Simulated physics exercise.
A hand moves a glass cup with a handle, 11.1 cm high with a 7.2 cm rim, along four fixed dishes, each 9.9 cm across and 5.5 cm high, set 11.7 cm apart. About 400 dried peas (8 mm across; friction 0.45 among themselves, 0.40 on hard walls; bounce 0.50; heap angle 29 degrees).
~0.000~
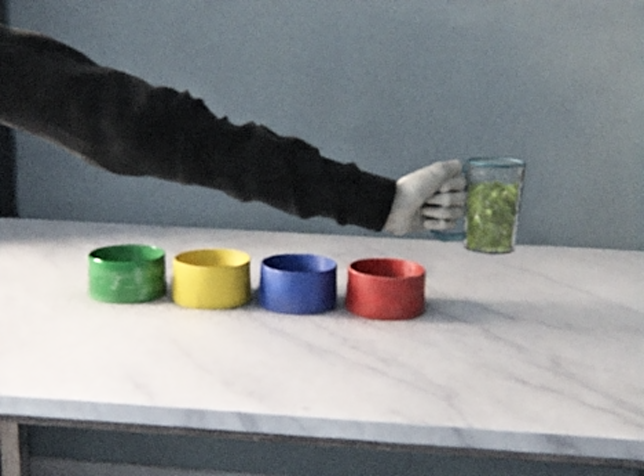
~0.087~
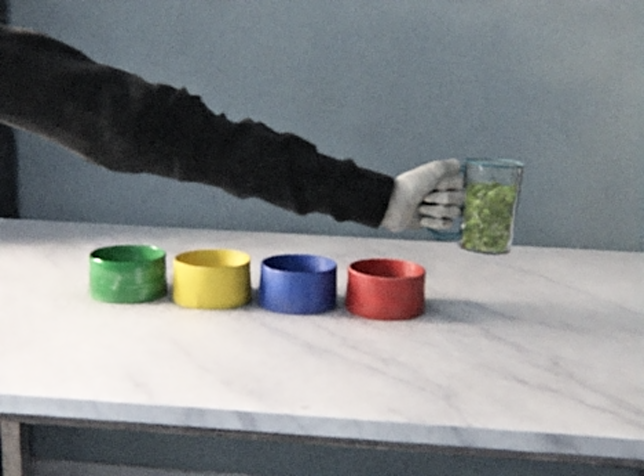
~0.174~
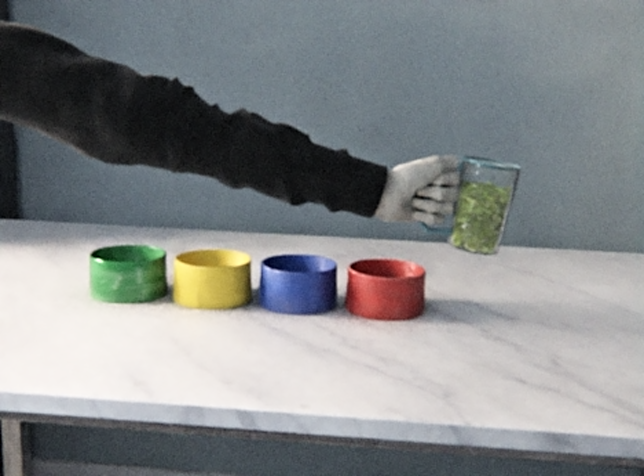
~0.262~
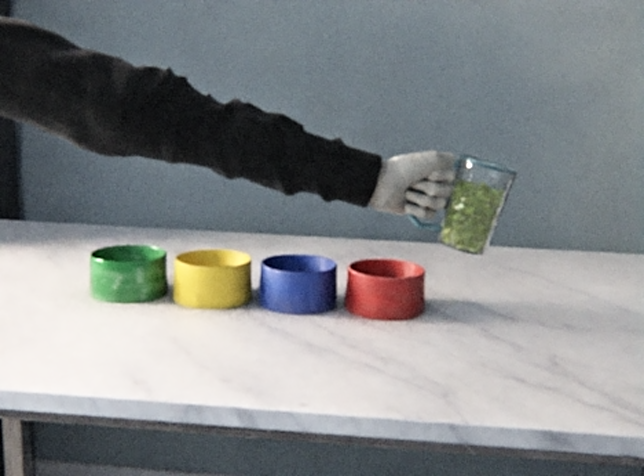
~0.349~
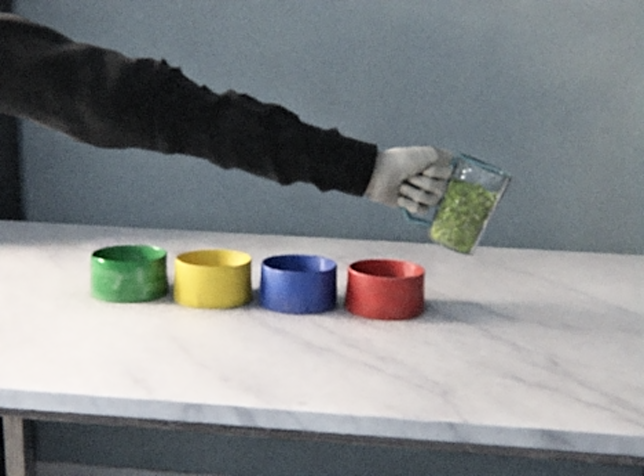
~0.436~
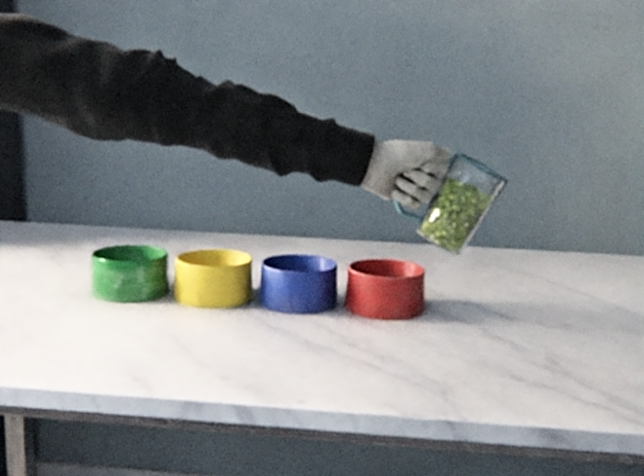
On a white marbled tabletop, a hand holds a glass cup of green pieces to the right of four dishes coloured green, yellow, blue and red, then tilts it clockwise while moving it slightly left.
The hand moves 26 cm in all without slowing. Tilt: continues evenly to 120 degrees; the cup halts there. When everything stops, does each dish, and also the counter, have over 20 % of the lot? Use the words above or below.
Red - above; blue - below; green - below; yellow - below; counter - below.
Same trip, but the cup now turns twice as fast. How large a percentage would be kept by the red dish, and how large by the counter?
In that case you'd see red at 0 and the counter at 100.
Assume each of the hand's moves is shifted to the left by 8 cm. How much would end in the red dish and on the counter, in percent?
In that case the red dish gets 20 and the counter 30.
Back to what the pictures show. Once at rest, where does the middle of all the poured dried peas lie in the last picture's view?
Somewhere around (388, 292) in the final frame.
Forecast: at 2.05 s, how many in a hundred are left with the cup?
Some 5 per cent of the load.
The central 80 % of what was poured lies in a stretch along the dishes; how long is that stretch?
About 6 cm.
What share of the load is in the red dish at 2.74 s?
Roughly 95 in a hundred.
After 1.40 s, tilt 92 degrees; cup holds 100 %.
Then, at 2.05 s, tilt 120 degrees; cup holds 5 %, red 90 %.
After 2.74 s, tilt 120 degrees; cup holds 0 %, red 95 %.
By 3.0 s all is still; red 95 %, blue 0 %, green 0 %, yellow 0 %, counter 5 %.
